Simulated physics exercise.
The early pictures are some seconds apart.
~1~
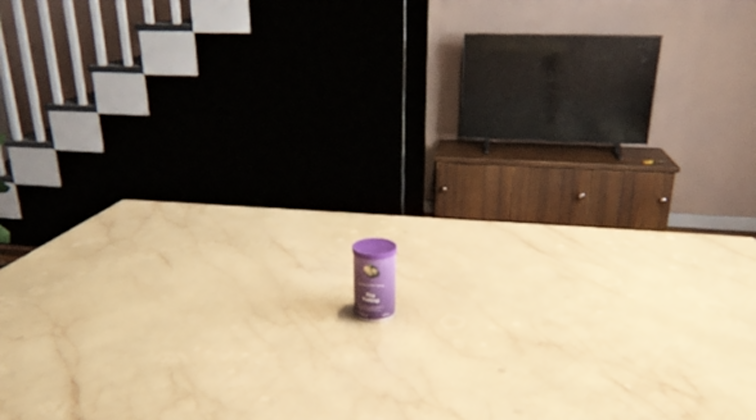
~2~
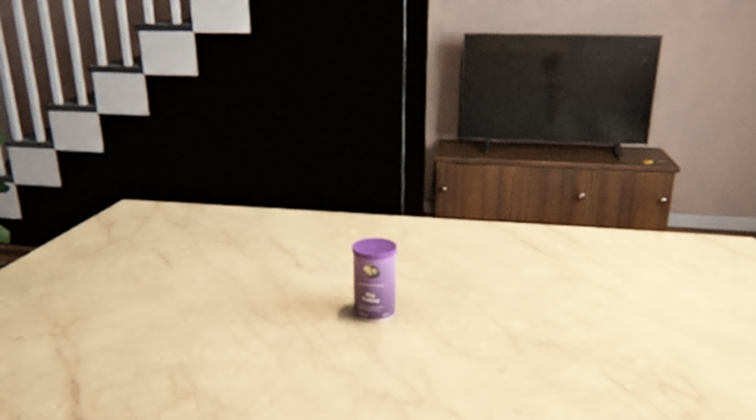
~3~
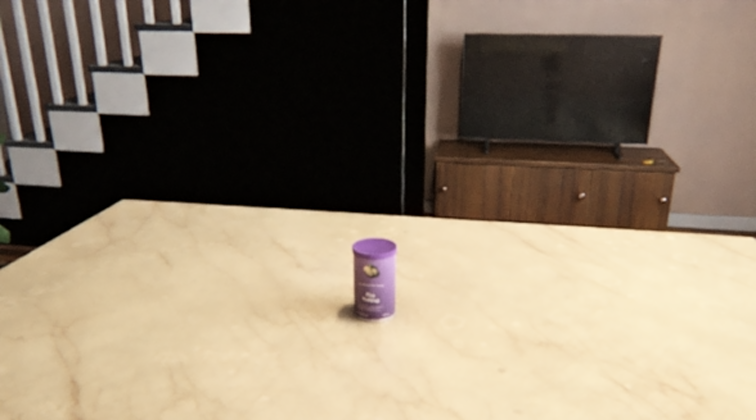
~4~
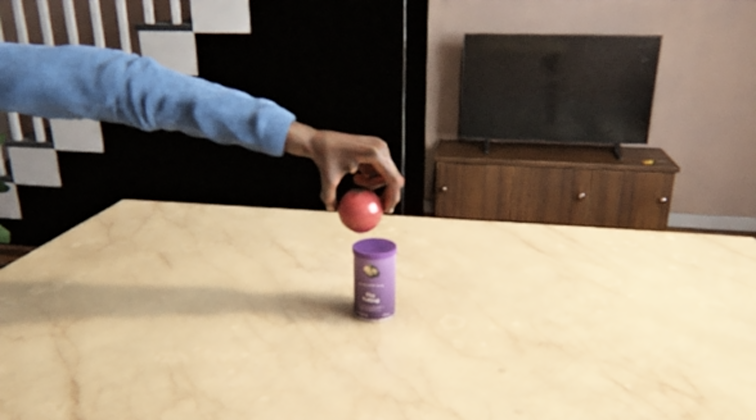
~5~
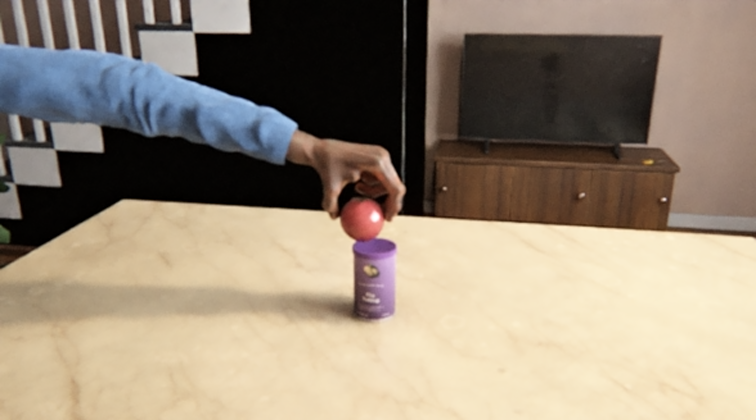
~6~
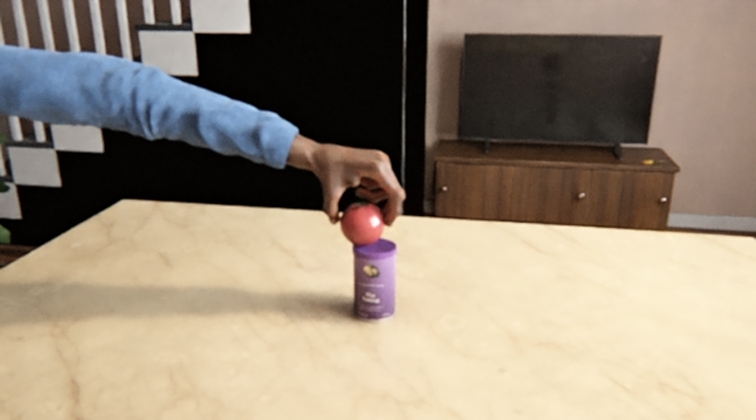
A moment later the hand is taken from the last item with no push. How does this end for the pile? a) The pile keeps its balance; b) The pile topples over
(a) The pile keeps its balance.
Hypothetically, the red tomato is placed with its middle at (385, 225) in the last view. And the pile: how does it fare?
Result: Pile standing.
Then, 0.20 s after the last picture, nothing has stirred.
Then, 0.60 s after the last picture, red tomato resting near (363, 224).
At rest, both in place. Seen from the same camera at the end, red tomato near (363, 224). The pile holds.
